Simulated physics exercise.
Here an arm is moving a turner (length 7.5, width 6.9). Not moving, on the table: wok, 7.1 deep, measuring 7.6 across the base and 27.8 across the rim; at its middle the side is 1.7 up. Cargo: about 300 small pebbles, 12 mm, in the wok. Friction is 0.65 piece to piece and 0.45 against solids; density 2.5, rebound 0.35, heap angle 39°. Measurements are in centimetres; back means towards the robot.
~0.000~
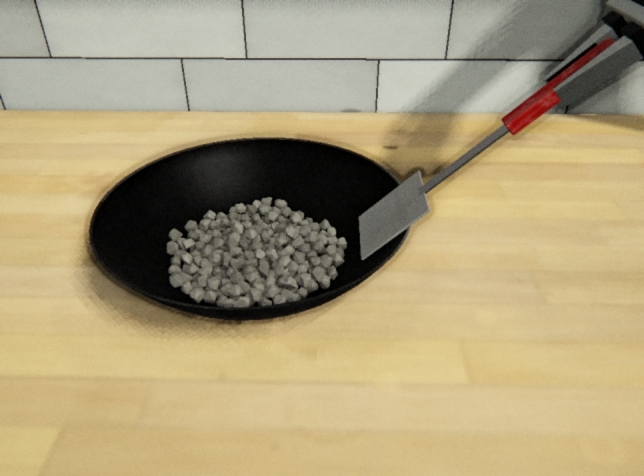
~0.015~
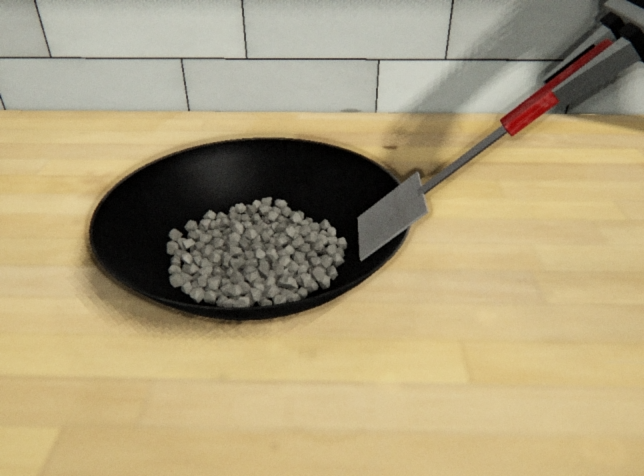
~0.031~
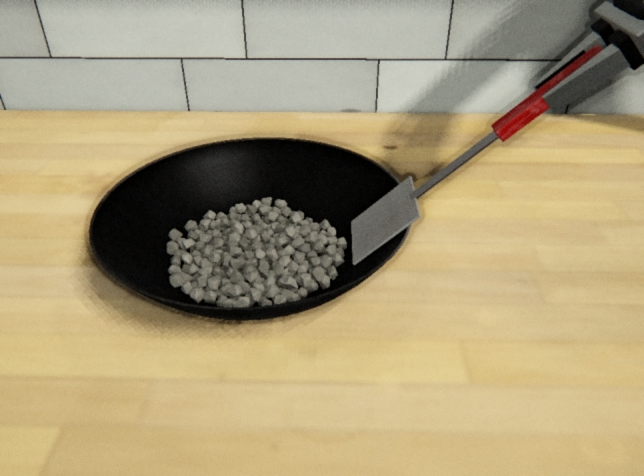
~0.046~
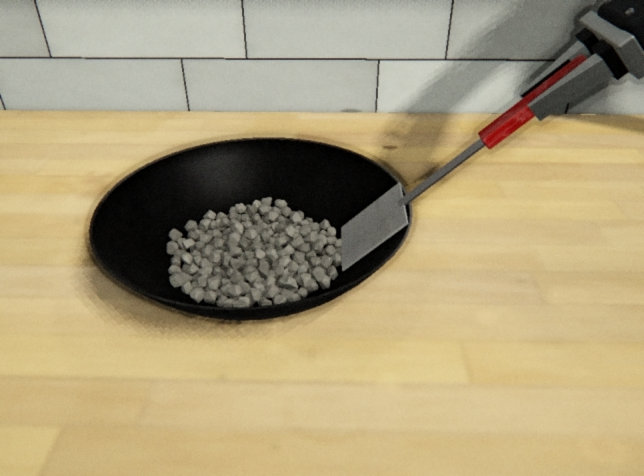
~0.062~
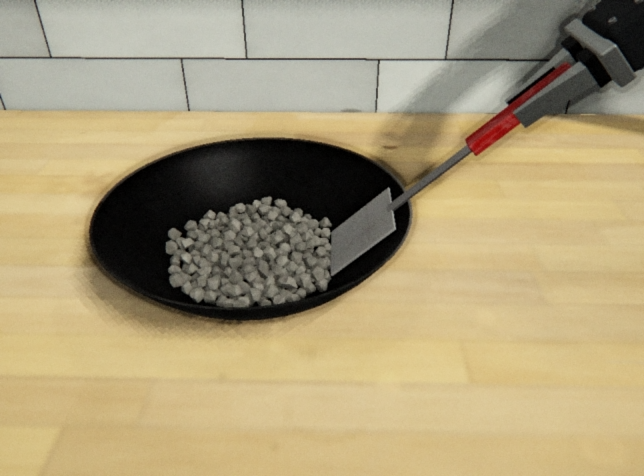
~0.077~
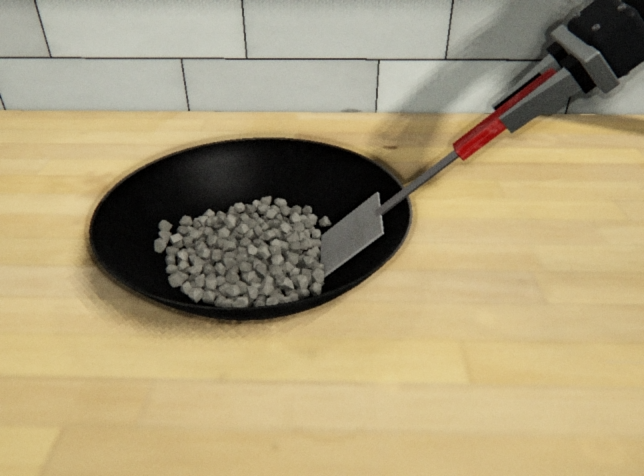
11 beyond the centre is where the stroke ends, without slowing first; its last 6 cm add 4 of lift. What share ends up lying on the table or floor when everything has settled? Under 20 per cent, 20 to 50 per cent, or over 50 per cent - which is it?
It is 20 to 50 per cent.
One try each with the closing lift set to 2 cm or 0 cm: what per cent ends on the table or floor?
Near 35 and 30 percent respectively.
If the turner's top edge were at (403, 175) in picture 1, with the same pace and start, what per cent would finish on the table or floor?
Spill: Approx. 35 per cent.
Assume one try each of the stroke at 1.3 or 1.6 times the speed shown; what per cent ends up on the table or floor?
About 40 and 40 per cent.
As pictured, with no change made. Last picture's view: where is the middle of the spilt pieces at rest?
Around (12, 245).
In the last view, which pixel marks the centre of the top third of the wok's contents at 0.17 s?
I'd point to about (190, 234).
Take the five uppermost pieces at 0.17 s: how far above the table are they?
Height: Some 6 cm.
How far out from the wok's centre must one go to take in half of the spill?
The answer is around 26 cm.
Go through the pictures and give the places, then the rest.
The first frame shows turner top edge at (424, 190), sloping 44°; upper third of the load around (256, 245), from x 175 to 340, top at y 200; 302 in the wok.
The second frame shows turner top edge at (423, 191), sloping 44°; upper third of the load around (256, 245), from x 175 to 340, top at y 200.
The third frame shows turner top edge at (415, 195), sloping 44°; upper third of the load around (256, 245), from x 175 to 340, top at y 200.
The fourth frame shows turner top edge at (404, 202), sloping 44°; upper third of the load around (256, 245), from x 175 to 340, top at y 200.
The fifth frame shows turner top edge at (392, 207), sloping 44°; upper third of the load around (253, 244), from x 170 to 330, top at y 200.
The sixth frame shows turner top edge at (381, 211), sloping 44°; upper third of the load around (250, 243), from x 160 to 325, top at y 200; 302 in the wok.
After 0.17 s, sloping 44°, highest piece 7 above the table; 302 in the wok.
After 0.27 s, sloping 44°, highest piece 9 above the table; 301 in the wok, 1 on the blade or in flight.
After 0.52 s, sloping 44°, highest piece 12 above the table; 203 in the wok, 62 on the table or floor, 37 on the blade or in flight.
After 1.57 s, sloping 44°, highest piece 6 above the table; 203 in the wok, 99 on the table or floor.
At rest, 203 in the wok, 99 on the table or floor. That is 33 % on the table or floor.
